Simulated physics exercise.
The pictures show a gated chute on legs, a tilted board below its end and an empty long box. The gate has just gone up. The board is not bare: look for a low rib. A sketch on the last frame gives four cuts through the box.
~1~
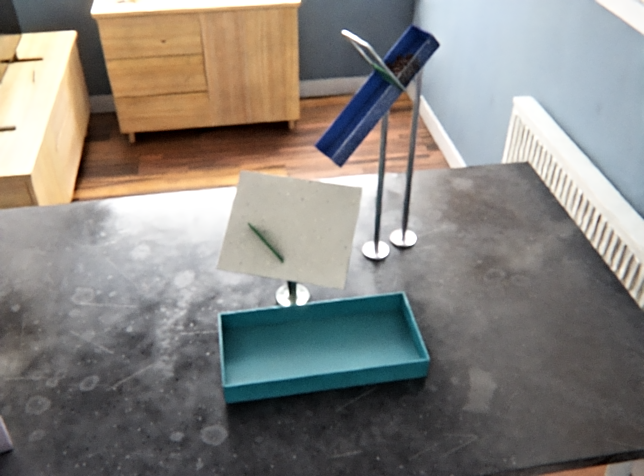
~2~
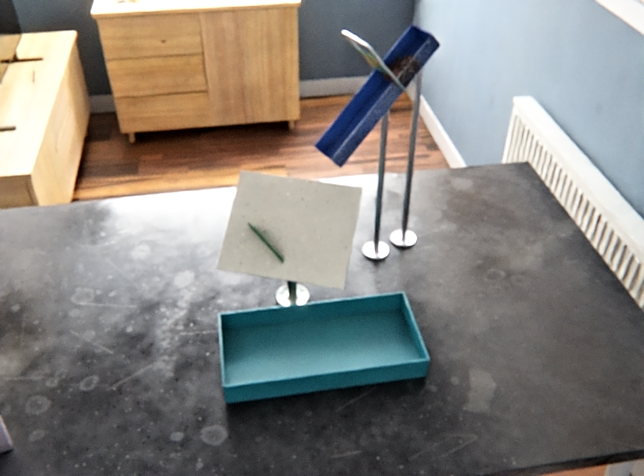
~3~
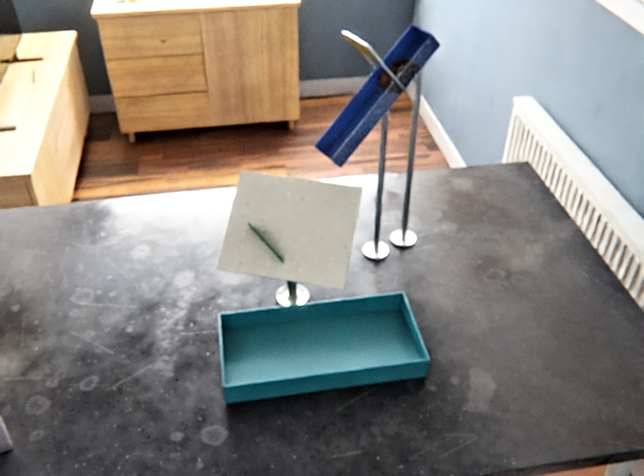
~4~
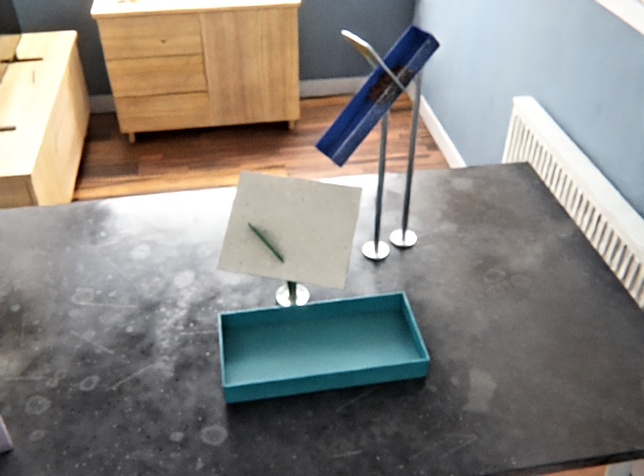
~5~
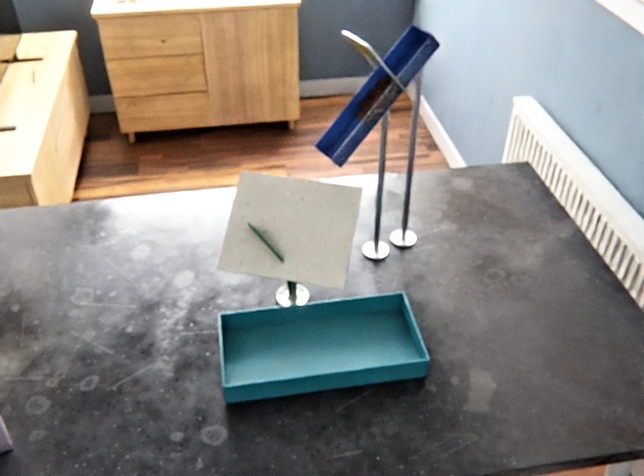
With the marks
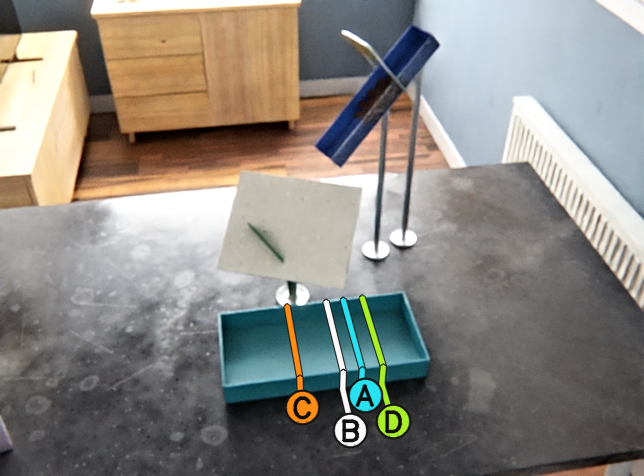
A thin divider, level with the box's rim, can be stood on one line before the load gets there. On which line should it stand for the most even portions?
Take C.
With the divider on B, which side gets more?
The left side.
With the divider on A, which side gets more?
More lands on the left.
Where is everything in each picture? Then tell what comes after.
Load behind the gate (398, 71), flat chocolate drops; lip of the chute (332, 161), sloping fairly steeply, in the first picture.
Middle of the board (290, 227), tilted fairly steeply; middle of its low edge (279, 279); of its high edge (301, 178), in the second picture.
Front corners of the box (224, 386) and (429, 359), empty; front of the load (380, 87), in the third picture.
Middle of the load (390, 84); its front (368, 98), roughly a quarter of the way to the lip; rib from (248, 223) to (281, 259), in the fourth picture.
Middle of the load (378, 95); its front (365, 123), roughly half of the way to the lip, in the fifth picture.
On the marked copy, line A crosses the front rim at (362, 368); line B crosses the front rim at (343, 371); line C crosses the front rim at (299, 376); line D crosses the front rim at (383, 365).
If A is chosen, of what is caught, every piece on the left of the divider, not one piece on the right.
If B is chosen, of what is caught, every piece on the left of the divider, not one piece on the right.
If C is chosen, of what is caught, roughly half on the left of the divider, roughly half on the right.
If D is chosen, of what is caught, every piece on the left of the divider, not one piece on the right.
